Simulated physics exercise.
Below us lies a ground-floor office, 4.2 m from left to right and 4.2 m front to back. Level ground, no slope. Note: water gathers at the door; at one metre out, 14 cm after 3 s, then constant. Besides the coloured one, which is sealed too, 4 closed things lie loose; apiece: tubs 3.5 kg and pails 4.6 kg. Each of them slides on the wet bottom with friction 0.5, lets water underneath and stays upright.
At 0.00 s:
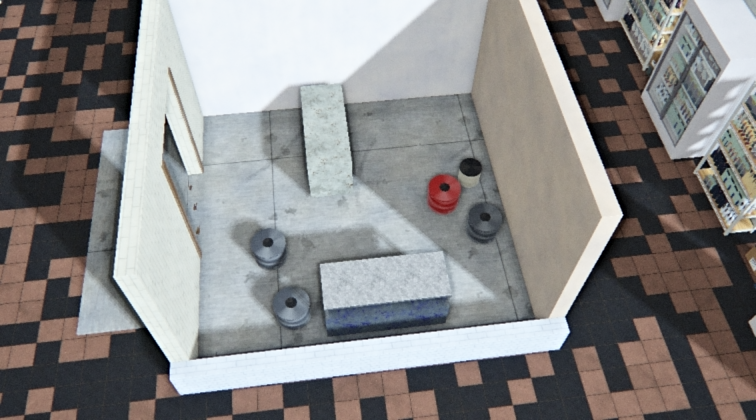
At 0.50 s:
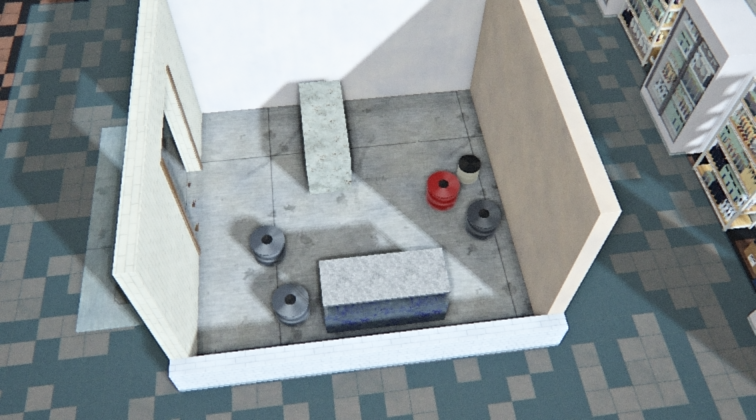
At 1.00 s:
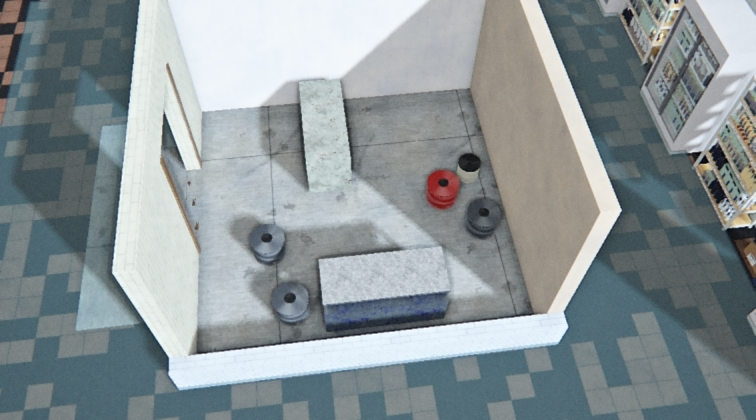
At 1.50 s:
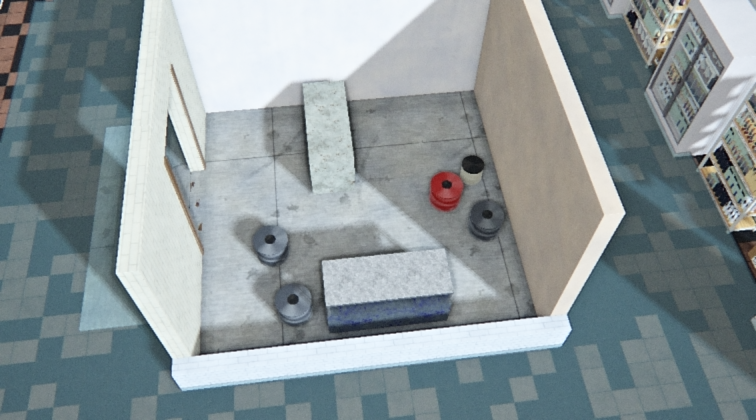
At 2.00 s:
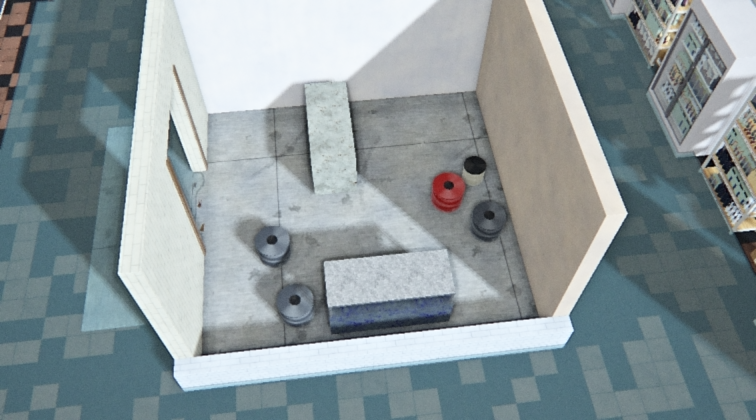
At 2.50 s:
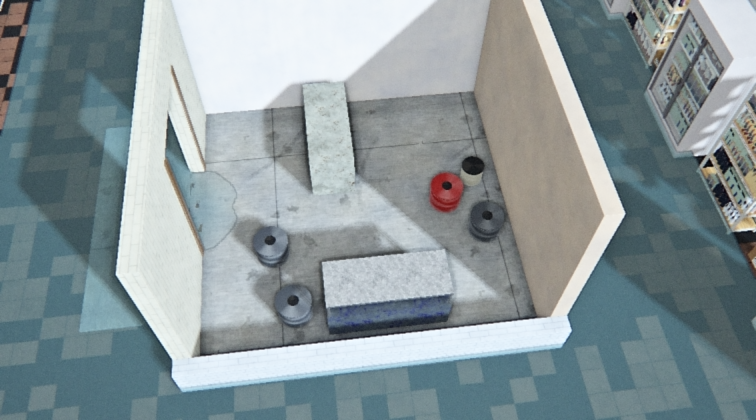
In a ground-floor office, a little water spreads inside the door while the tubs stay still.
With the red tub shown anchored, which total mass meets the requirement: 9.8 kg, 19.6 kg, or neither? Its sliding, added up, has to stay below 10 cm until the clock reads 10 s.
The lighter mass suffices.
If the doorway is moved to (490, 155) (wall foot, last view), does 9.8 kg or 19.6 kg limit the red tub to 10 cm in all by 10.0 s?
Note: Only the heavier mass keeps it.
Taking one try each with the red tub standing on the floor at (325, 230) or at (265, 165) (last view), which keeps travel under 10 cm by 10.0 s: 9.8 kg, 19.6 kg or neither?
First try, only the heavier option works; second try, only the heavier option works.
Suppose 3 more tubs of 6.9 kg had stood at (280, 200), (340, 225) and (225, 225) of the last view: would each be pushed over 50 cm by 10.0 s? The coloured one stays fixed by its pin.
One by one: Too far, too far and too far.
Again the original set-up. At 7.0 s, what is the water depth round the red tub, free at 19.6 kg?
About 2 cm.
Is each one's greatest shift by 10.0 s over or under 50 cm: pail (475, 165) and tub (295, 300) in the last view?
So that's not as far for the first and not as far for the second.
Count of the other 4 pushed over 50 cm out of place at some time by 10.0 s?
My count gives 2.
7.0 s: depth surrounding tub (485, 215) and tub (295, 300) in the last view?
Around 3 cm and 2 cm.
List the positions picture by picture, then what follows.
In the first frame, the red tub at (445, 188) rests on the ground; 0.0 m2 under water; 0 of 5 have shifted.
In the second frame, the red tub at (444, 184), on the bottom; 0.0 m2 under water; 0 of 5 have shifted.
In the third frame, the red tub at (443, 183), on the bottom; 0.0 m2 under water; 0 of 5 have shifted.
In the fourth frame, the red tub at (447, 185) rests on the ground; water covers 0.0 m2; 0 of 5 have shifted.
In the fifth frame, the red tub at (449, 186) rests on the ground; 0.0 m2 under water; 0 of 5 have shifted.
In the sixth frame, the red tub at (447, 186) rests on the ground; water covers 0.4 m2; 0 of 5 have shifted.
After 3.5 s the red tub would be 0 cm from its start with 9.8 kg and 0 cm from its start with 19.6 kg; 0 cm of water round it then.
After 4.5 s the red tub would be 0 cm from its start with 9.8 kg and 0 cm from its start with 19.6 kg; 0 cm of water round it then.
After 7.0 s the red tub would be 0 cm from its start with 9.8 kg and 0 cm from its start with 19.6 kg; 2 cm of water round it then.
After 10.0 s the red tub would be 0 cm from its start with 9.8 kg and 0 cm from its start with 19.6 kg; 4 cm of water round it then.
